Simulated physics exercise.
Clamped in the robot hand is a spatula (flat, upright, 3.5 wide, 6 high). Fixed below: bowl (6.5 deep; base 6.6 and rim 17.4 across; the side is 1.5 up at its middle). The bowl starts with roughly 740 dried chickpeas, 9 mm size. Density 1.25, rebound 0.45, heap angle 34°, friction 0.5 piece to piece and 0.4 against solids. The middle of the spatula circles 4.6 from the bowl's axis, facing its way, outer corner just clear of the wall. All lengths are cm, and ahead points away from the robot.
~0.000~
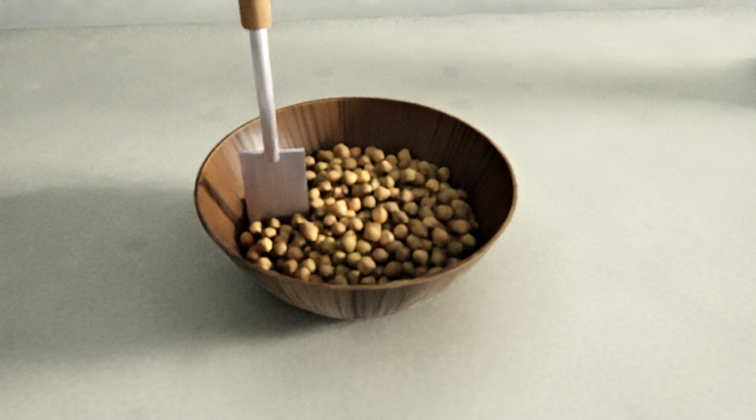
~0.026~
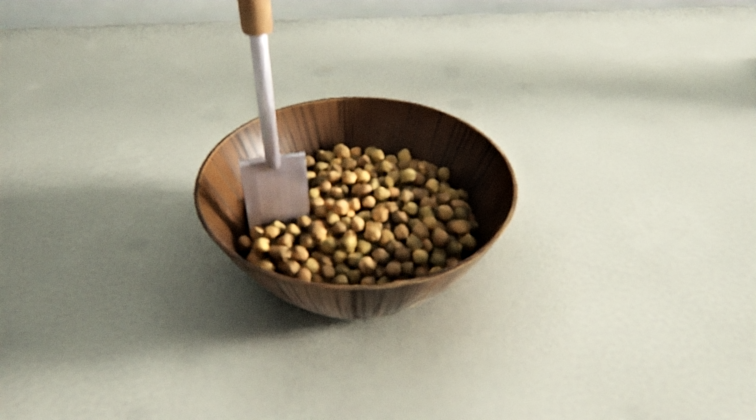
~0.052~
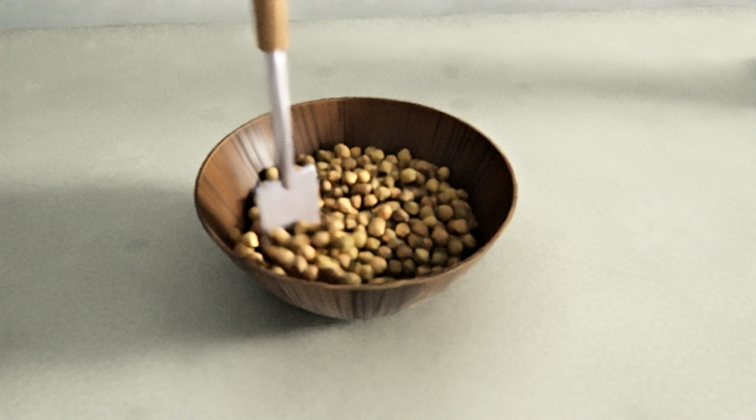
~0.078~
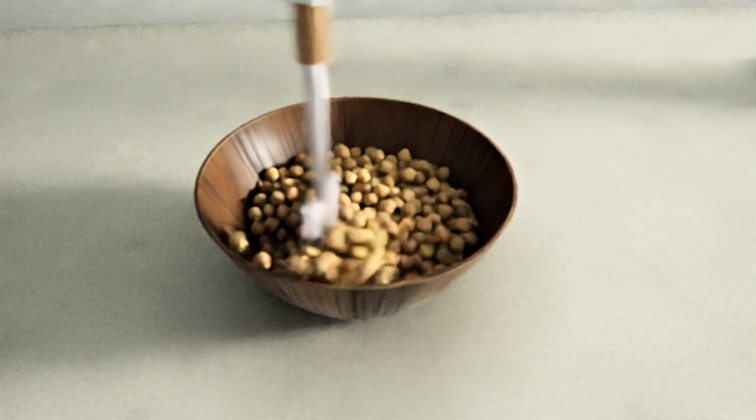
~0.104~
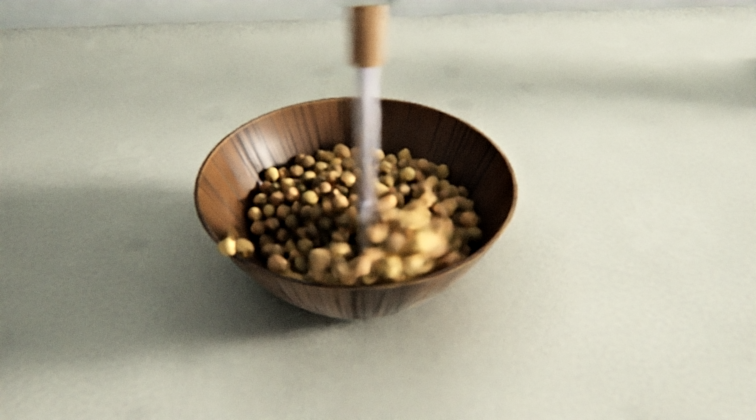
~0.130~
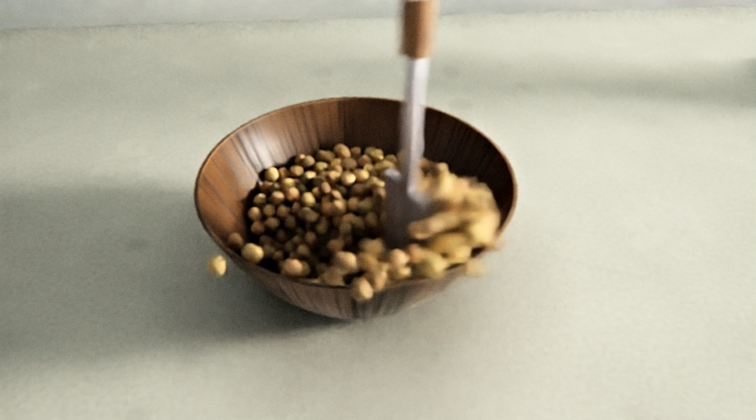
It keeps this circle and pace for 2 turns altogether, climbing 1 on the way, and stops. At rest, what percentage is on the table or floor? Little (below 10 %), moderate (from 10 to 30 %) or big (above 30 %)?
On the table or floor the share is big, above 30 %.
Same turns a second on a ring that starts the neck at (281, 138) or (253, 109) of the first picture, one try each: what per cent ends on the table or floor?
Some 40 and 15 per cent.
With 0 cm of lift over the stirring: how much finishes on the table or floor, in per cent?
About 50 per cent.
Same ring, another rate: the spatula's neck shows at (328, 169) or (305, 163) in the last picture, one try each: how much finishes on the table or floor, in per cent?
About 20 and 10 per cent.
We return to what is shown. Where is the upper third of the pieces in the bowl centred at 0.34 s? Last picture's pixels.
At about (263, 202).
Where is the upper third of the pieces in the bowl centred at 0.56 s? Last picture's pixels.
At about (393, 200).
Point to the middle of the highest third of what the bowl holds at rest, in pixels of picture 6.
At about (345, 215).
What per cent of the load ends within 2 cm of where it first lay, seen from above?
About 20 per cent.
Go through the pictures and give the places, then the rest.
The first frame shows spatula neck at (269, 127), 0° round; upper third of the load around (367, 210), from x 245 to 470, top at y 150; 736 in the bowl.
The second frame shows spatula neck at (269, 134), 9° round; upper third of the load around (366, 211), from x 245 to 470, top at y 150.
The third frame shows spatula neck at (284, 153), 35° round; upper third of the load around (364, 217), from x 235 to 470, top at y 150.
The fourth frame shows spatula neck at (319, 167), 63° round; upper third of the load around (368, 219), from x 230 to 470, top at y 150.
The fifth frame shows spatula neck at (366, 170), 91° round; upper third of the load around (393, 222), from x 225 to 475, top at y 150; 735 in the bowl, 1 in flight or on the tool.
The sixth frame shows spatula neck at (410, 160), 119° round; upper third of the load around (425, 211), from x 215 to 490, top at y 150; 724 in the bowl, 12 in flight or on the tool.
After 0.34 s, 351° round, highest piece 11 above the table; 557 in the bowl, 84 on the table or floor, 95 in flight or on the tool.
After 0.56 s, 222° round, highest piece 10 above the table; 462 in the bowl, 242 on the table or floor, 32 in flight or on the tool.
After 0.87 s, 0° round, highest piece 6 above the table; 443 in the bowl, 292 on the table or floor, 1 in flight or on the tool.
After 1.57 s, 0° round, highest piece 5 above the table; 443 in the bowl, 293 on the table or floor.
At rest, 443 in the bowl, 293 on the table or floor. That is 40 % on the table or floor.
